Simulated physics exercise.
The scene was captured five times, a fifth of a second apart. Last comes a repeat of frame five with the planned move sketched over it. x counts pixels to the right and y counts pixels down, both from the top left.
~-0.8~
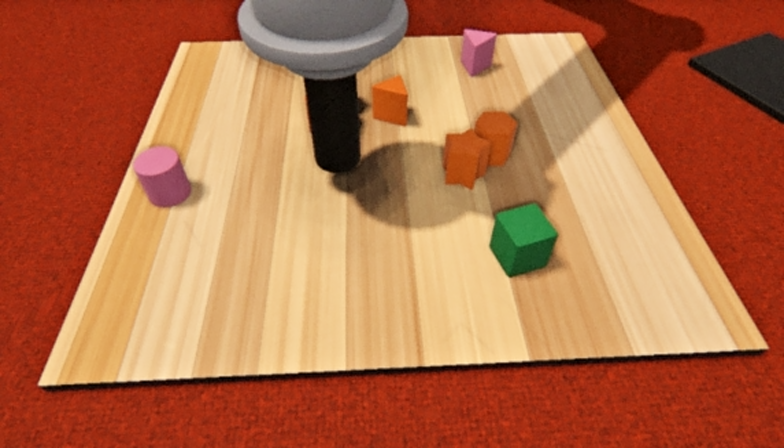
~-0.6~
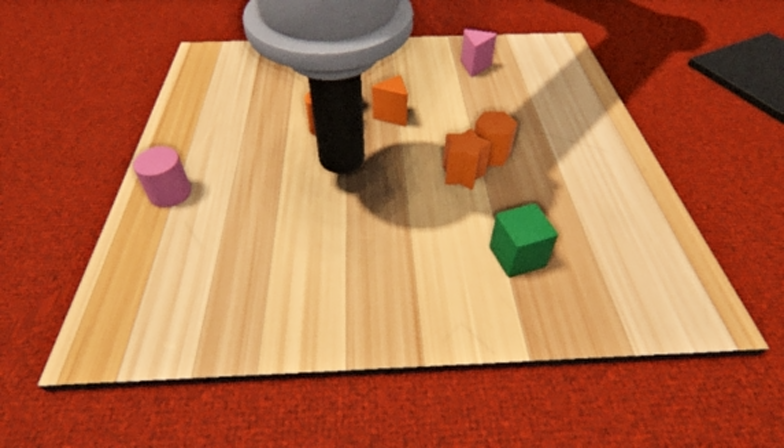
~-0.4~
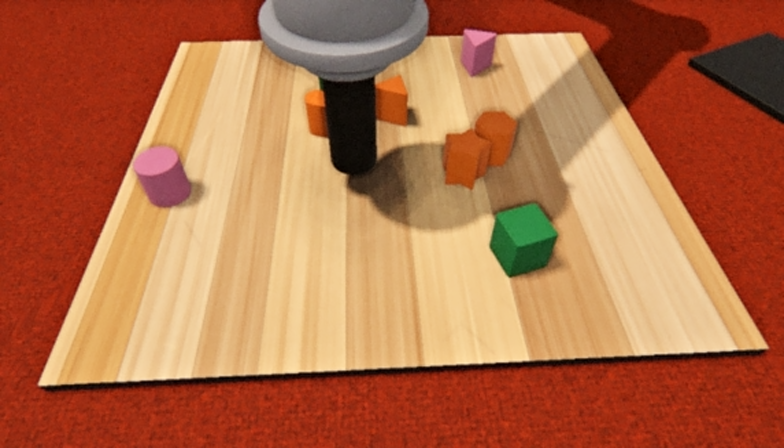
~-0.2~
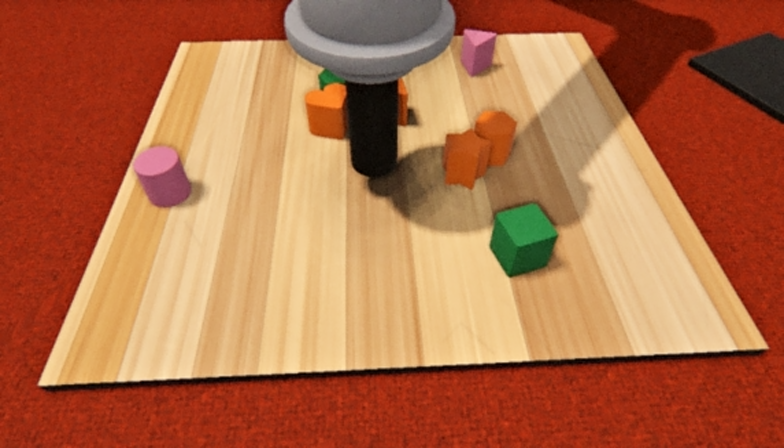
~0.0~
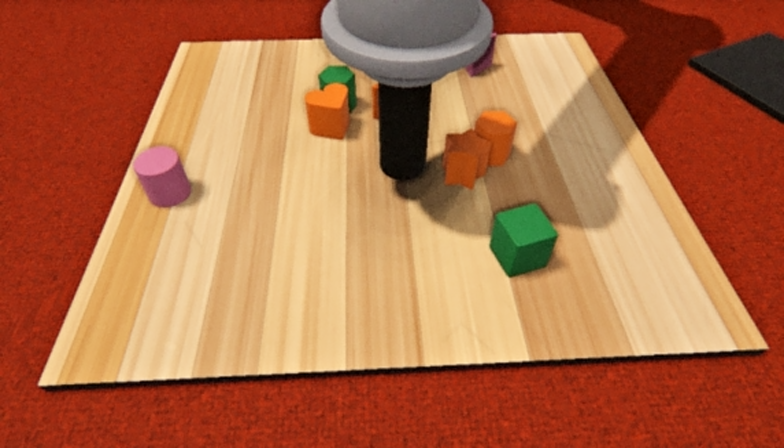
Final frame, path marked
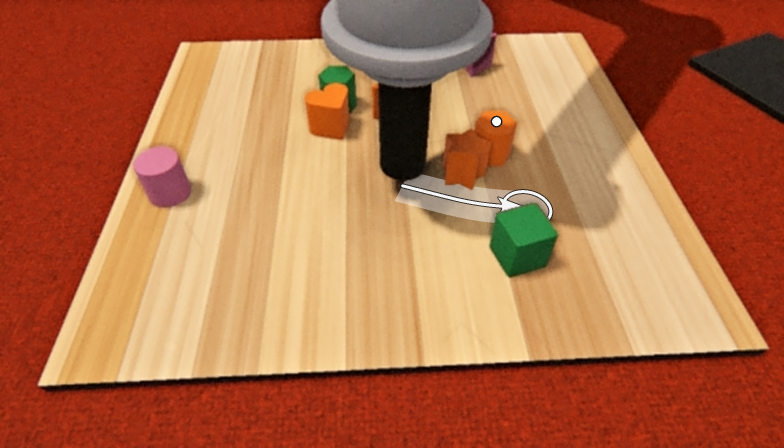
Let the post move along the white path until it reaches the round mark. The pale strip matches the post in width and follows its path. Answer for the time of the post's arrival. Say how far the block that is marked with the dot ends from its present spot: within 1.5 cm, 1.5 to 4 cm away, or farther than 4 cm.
My answer is that it shifts under 1.5 cm.
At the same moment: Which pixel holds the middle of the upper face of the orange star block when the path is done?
I think it will end close to (503, 146).
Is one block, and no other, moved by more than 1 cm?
My answer is yes.
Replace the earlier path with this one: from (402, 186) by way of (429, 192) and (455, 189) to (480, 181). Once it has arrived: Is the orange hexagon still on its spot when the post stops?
No, that is not what happens.
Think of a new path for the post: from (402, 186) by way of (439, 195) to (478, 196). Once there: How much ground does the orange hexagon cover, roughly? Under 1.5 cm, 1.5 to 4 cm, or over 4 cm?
Offset: Below 1.5 cm.
Path on the board, from (402, 186) over (463, 201) to (527, 208); the dot is on the orange hexagon.
The first path, step by step. One third of the way, post at (445, 177); orange star block at (475, 141), turned 25° anticlockwise.
Two thirds of the way, post at (488, 185); orange star block at (496, 145), turned 75° anticlockwise; orange hexagon at (498, 118).
At the end, post at (533, 189); orange star block at (503, 146), turned 95° anticlockwise; orange hexagon at (498, 118); green square in place.
